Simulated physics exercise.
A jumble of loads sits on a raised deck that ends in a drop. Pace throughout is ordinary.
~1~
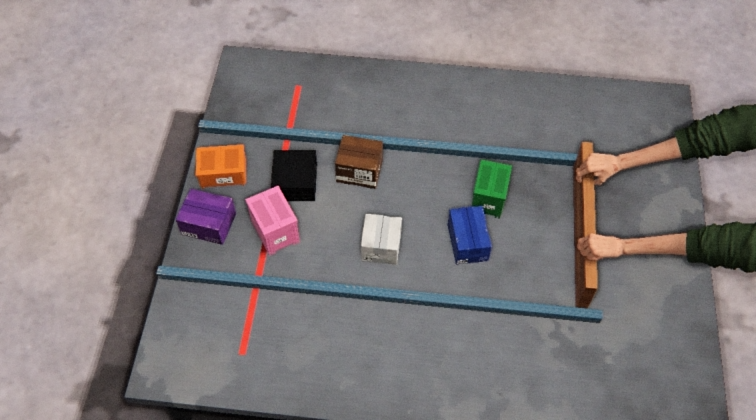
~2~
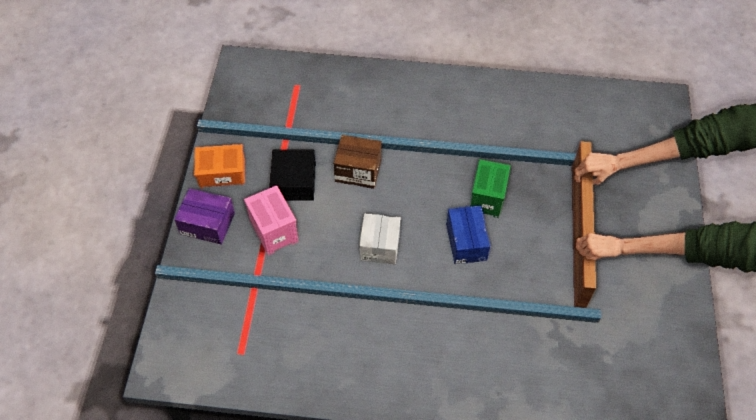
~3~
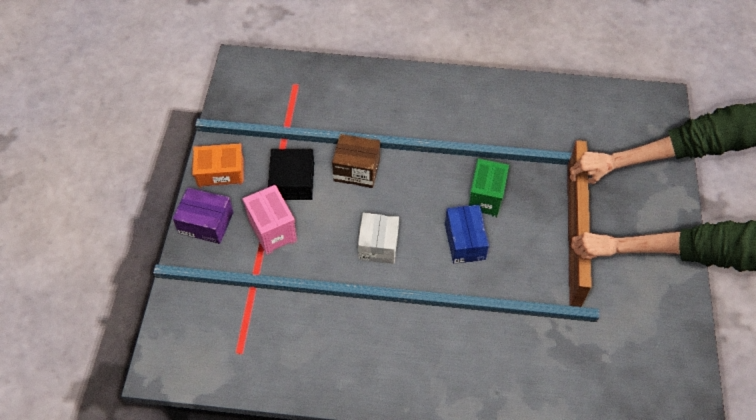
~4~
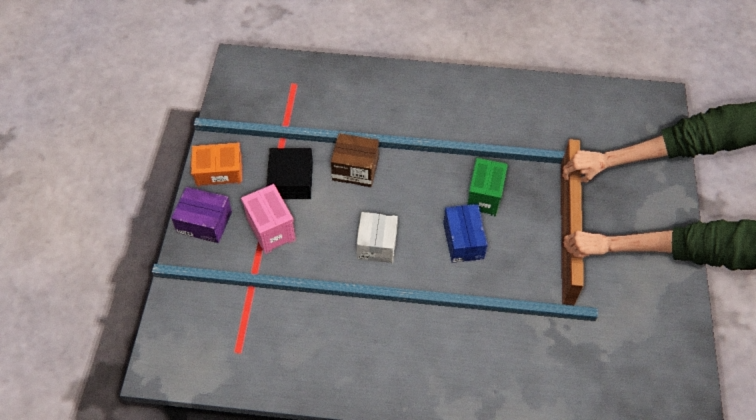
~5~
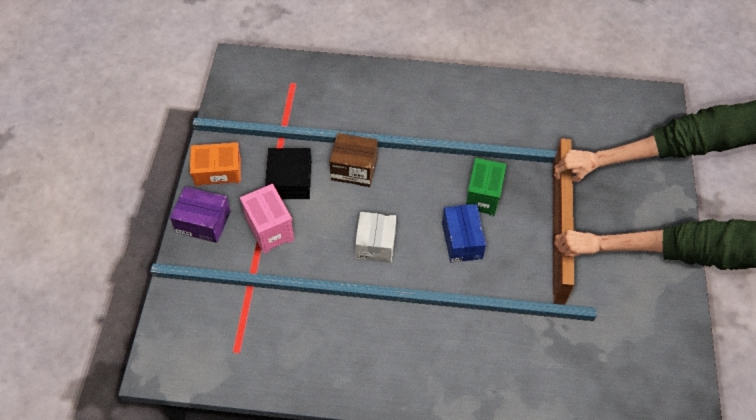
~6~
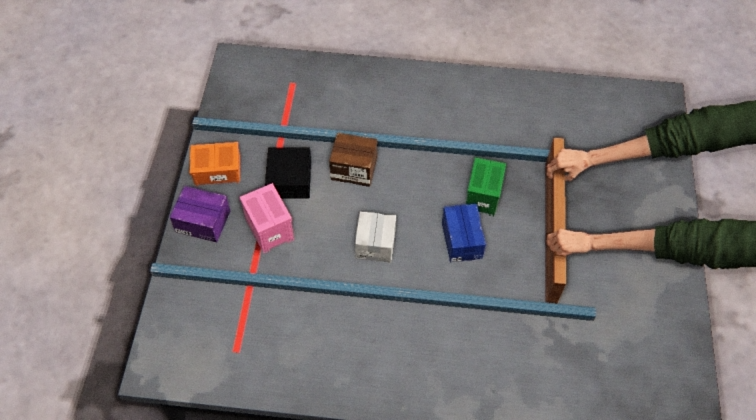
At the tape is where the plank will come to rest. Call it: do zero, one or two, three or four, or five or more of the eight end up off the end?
One or two end up off it.
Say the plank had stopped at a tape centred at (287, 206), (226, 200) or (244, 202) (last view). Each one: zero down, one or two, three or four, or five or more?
Well, it comes out as just one or two, 3 or 4 and three to four, in that order.
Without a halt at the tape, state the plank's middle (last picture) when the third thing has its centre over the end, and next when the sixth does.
I'd put it close to (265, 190) and later close to (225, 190).
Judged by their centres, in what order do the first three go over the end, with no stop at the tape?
Orange tote, purple box, black crate.
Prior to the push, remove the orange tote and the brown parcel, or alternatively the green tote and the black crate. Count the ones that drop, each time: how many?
1 in the first case and 1 in the second.
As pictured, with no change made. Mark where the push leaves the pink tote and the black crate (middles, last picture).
Roughly (174, 208); the other one roughly (181, 170).
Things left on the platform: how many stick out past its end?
That adds up to 2.
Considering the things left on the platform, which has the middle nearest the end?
Foremost is the black crate.
Early on, none off yet; purple box at rest near (201, 214); orange tote at rest near (216, 164); pink tote at rest near (268, 219).
A while later, none off yet; purple box travelled a little near (190, 213); orange tote travelled a little near (188, 162); pink tote travelled about its own width near (229, 212).
Finally, the number that fall off is one or two; lost, orange tote and purple box.
